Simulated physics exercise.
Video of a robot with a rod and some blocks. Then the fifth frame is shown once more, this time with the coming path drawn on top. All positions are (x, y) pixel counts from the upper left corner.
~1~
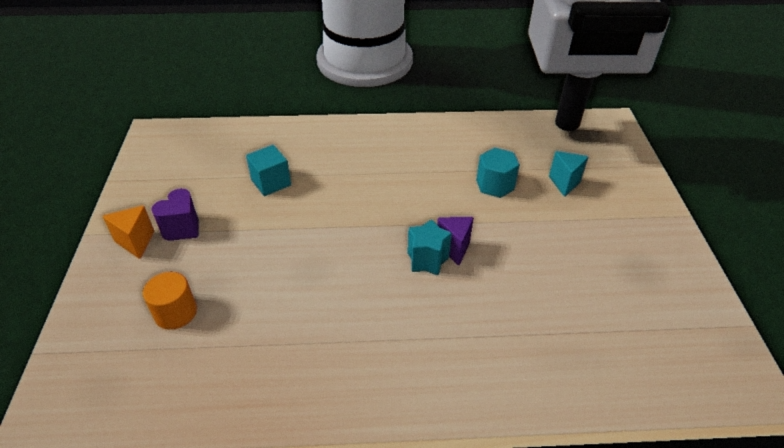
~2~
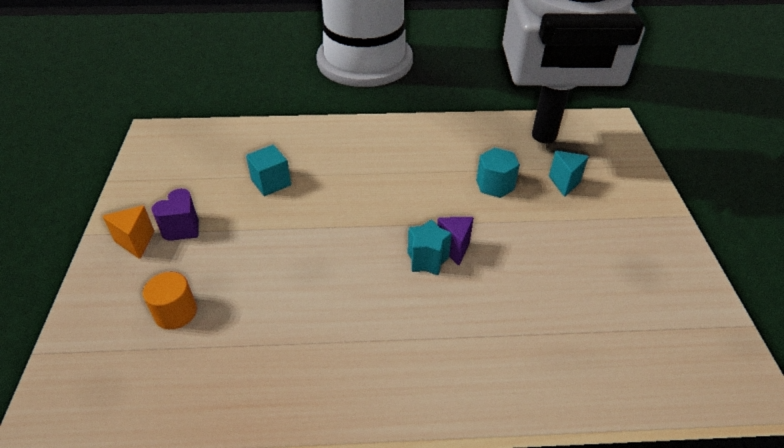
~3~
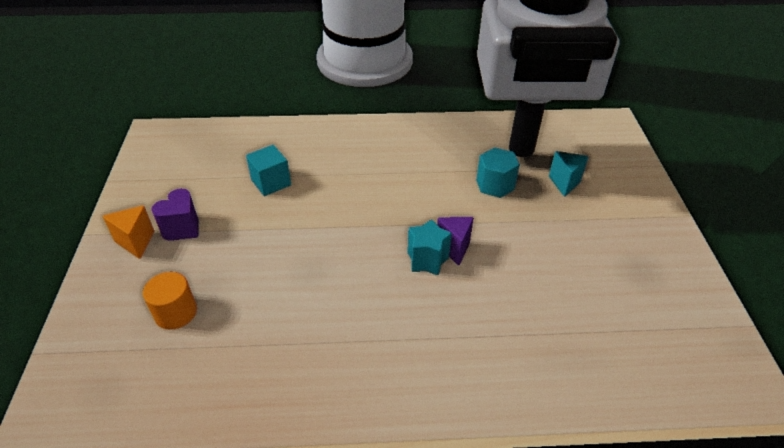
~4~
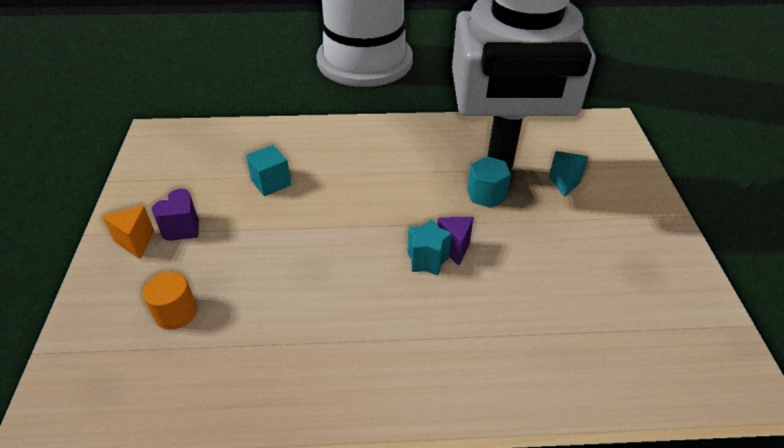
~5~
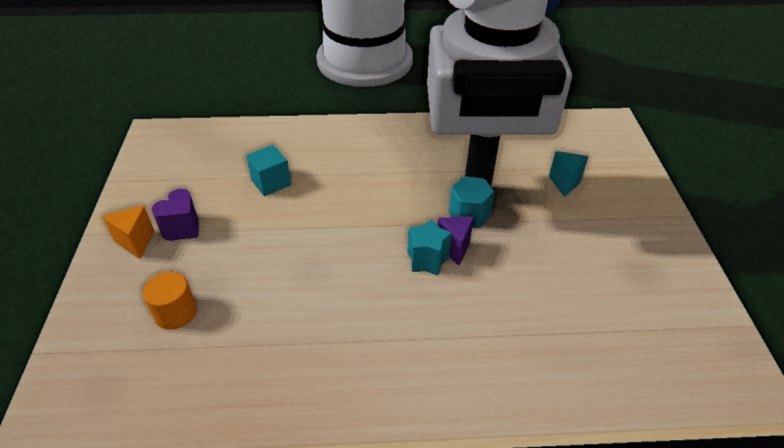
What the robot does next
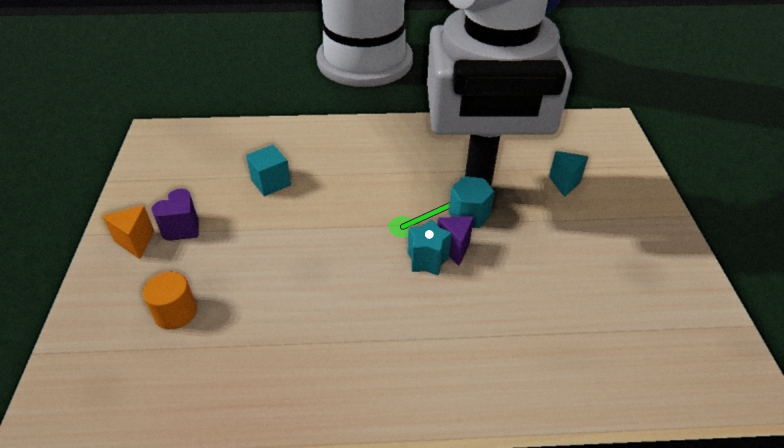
The clip opens on a wooden board of teal, purple and orange blocks, with a robot arm's dark rod at the upper right. The rod moves left and down toward the teal hexagonal block, then pushes it a short way down and left, close to the purple triangular block and teal star.
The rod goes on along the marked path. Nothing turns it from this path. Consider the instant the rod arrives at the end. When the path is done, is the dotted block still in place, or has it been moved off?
The result: It stays put.
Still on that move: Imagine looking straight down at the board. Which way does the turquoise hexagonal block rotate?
Rotates counter-clockwise.
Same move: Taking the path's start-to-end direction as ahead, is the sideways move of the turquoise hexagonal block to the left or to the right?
Displaced left.
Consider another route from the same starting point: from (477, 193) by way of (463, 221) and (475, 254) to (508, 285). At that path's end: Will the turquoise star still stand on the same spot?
No, that is not how it ends up.
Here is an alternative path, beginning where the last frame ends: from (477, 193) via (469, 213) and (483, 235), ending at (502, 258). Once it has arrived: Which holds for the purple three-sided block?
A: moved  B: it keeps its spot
A
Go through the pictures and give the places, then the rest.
Lower end of the rod at (567, 125), tops of blocks, turquoise star at (429, 234), purple three-sided block at (458, 224), turquoise hexagonal block at (500, 159), in the first frame.
Rod at (544, 137), blocks as before, in the second frame.
Rod at (521, 151), blocks as before, in the third frame.
Rod at (499, 166), turquoise hexagonal block at (491, 169), in the fourth frame.
Rod at (478, 183), turquoise star at (429, 234), purple three-sided block at (458, 224), turquoise hexagonal block at (473, 189), in the fifth frame.
The drawn path runs from (477, 193) to (403, 227); the dot is on the turquoise star.
What follows on the original path. Halfway along, rod at (441, 200); purple three-sided block at (460, 228); turquoise hexagonal block at (464, 204), turned 35° anticlockwise.
At the end, rod at (403, 217); turquoise star not moved; purple three-sided block at (461, 228), turned 10° clockwise; turquoise hexagonal block at (464, 205), turned 35° anticlockwise.
